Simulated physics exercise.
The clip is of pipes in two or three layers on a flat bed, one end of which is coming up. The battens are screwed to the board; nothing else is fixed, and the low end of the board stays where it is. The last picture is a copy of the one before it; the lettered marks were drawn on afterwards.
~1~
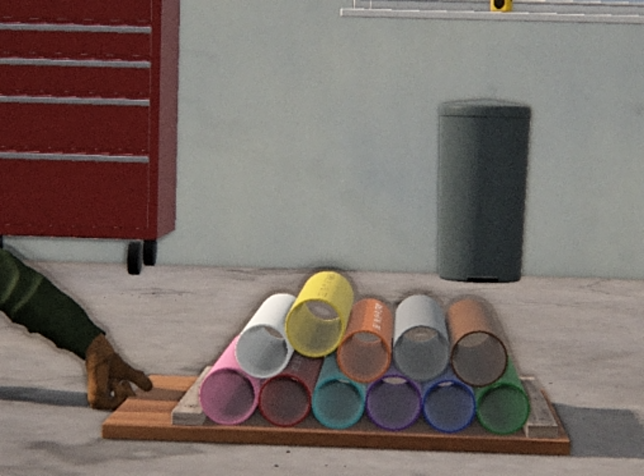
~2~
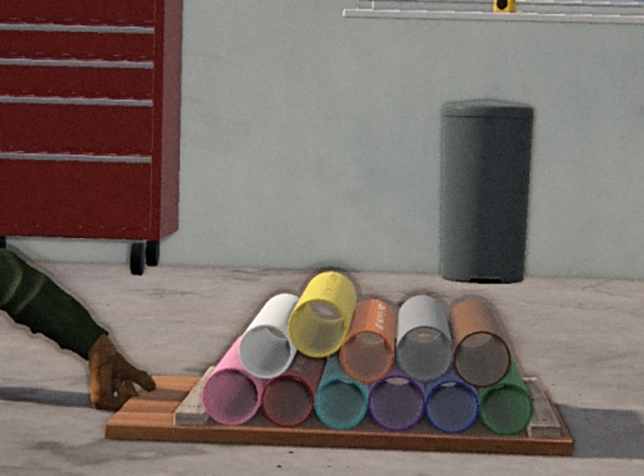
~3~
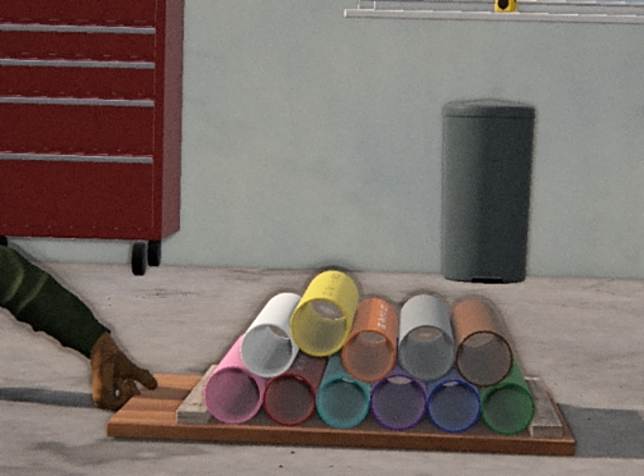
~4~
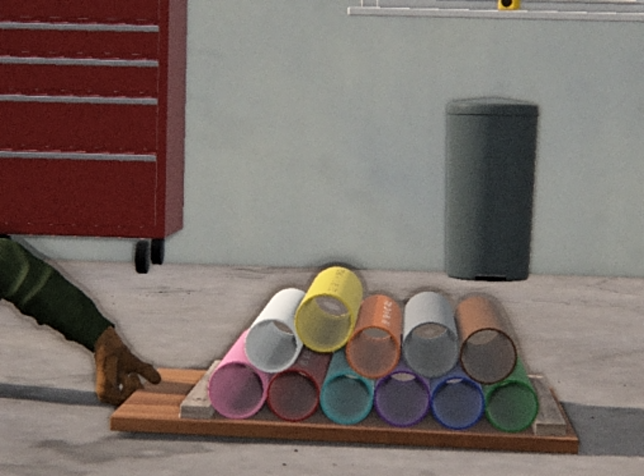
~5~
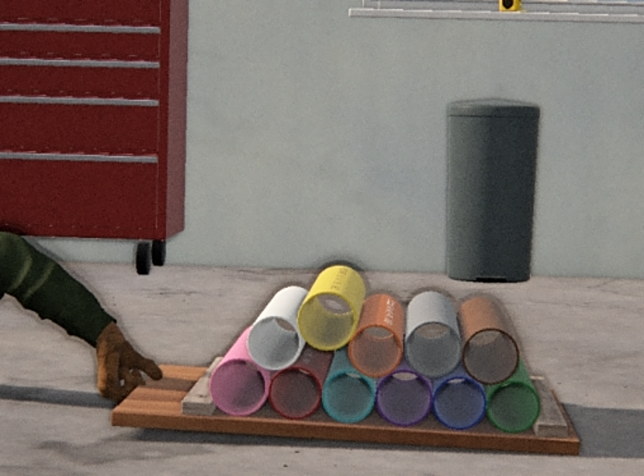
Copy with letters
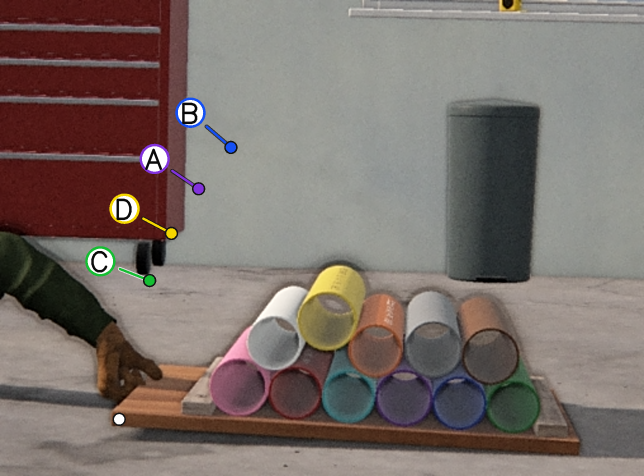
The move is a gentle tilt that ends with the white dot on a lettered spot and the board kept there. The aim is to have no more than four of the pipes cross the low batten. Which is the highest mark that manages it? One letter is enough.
At most to C.
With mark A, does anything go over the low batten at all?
Yes, at A.
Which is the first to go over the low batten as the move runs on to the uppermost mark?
It is the brown one.
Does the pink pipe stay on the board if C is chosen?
Yes, with C.
On the marked copy, A at (198, 189); B at (231, 148); C at (149, 280); D at (172, 233); the white dot at (119, 419).
Following C. Soon after the start, board at 14°.
Later, board at 20°.
In the end, board at 20°, one over the low batten (brown).
As for the rest, A eleven over the low batten; B eleven over the low batten; D five over the low batten.
